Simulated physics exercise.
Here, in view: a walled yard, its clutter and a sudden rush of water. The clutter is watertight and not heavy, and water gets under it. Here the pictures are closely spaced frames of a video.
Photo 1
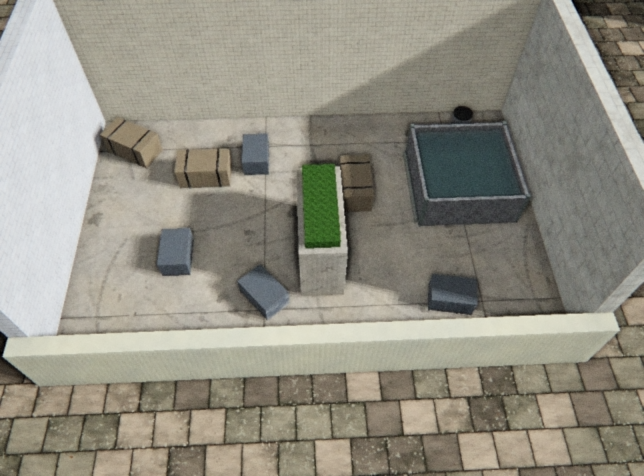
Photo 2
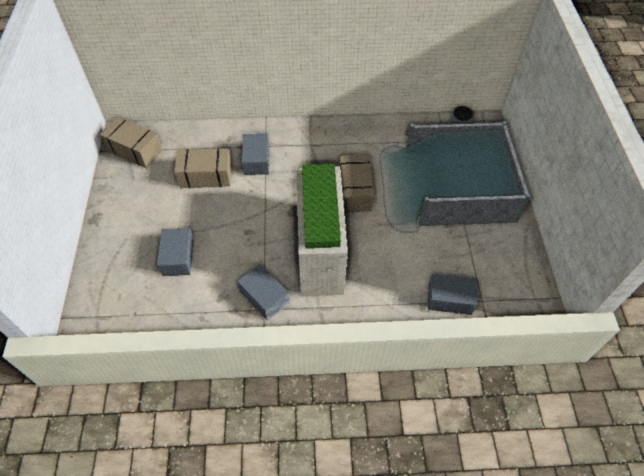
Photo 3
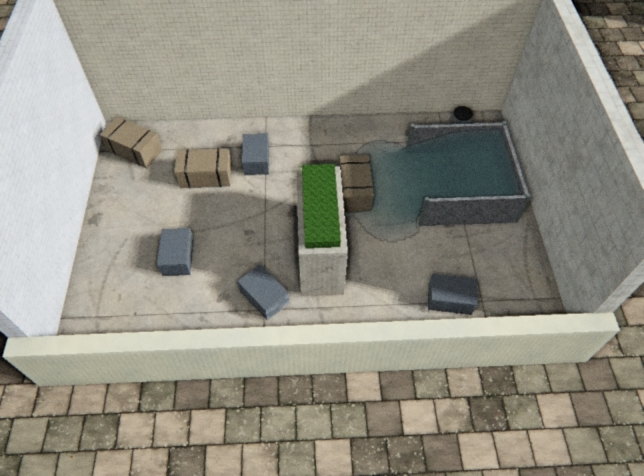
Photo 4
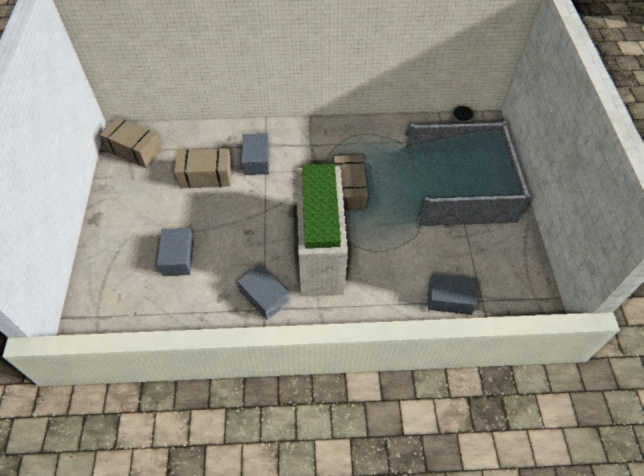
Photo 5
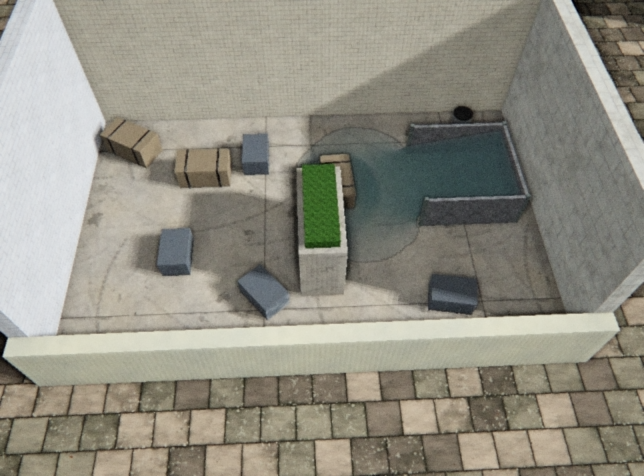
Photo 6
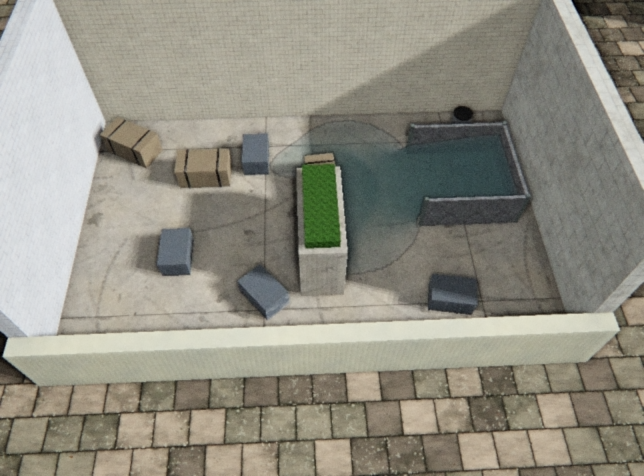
In a walled yard scattered with brown and grey boxes, the left side of a water-filled tank opens and water spreads leftward across the floor, shifting a brown box leftward behind a grass-topped block while the others stay put.
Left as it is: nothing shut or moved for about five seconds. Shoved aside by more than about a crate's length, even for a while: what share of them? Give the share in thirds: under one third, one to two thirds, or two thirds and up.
The share moved far is a third up to two thirds.
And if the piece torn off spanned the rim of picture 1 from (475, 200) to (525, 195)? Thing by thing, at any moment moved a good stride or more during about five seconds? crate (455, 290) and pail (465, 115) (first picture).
The first one went the full length, while the second didn't get there.
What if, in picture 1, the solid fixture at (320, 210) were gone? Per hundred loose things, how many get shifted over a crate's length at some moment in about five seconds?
Roughly 60 per cent.
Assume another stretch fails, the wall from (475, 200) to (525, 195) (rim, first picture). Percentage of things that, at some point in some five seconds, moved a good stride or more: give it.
10 percent, give or take.
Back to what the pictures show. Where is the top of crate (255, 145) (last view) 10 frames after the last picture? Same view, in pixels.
It should be at roughly (220, 136).
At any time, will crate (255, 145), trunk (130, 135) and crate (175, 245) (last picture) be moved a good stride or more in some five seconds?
As listed: Travels that far, travels that far and falls short.
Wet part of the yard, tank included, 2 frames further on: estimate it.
It comes to some 25 in a hundred.
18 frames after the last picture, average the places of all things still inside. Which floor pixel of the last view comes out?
Roughly (247, 207).
A moment on, 1 of 8 are well off their spots; 0 afloat.
Next, 2 of 8 are well off their spots; 0 afloat.
Later, 2 of 8 are well off their spots; 0 afloat.
In the end, 4 of 8 are well off their spots, and 4 have been at some point; 0 afloat.
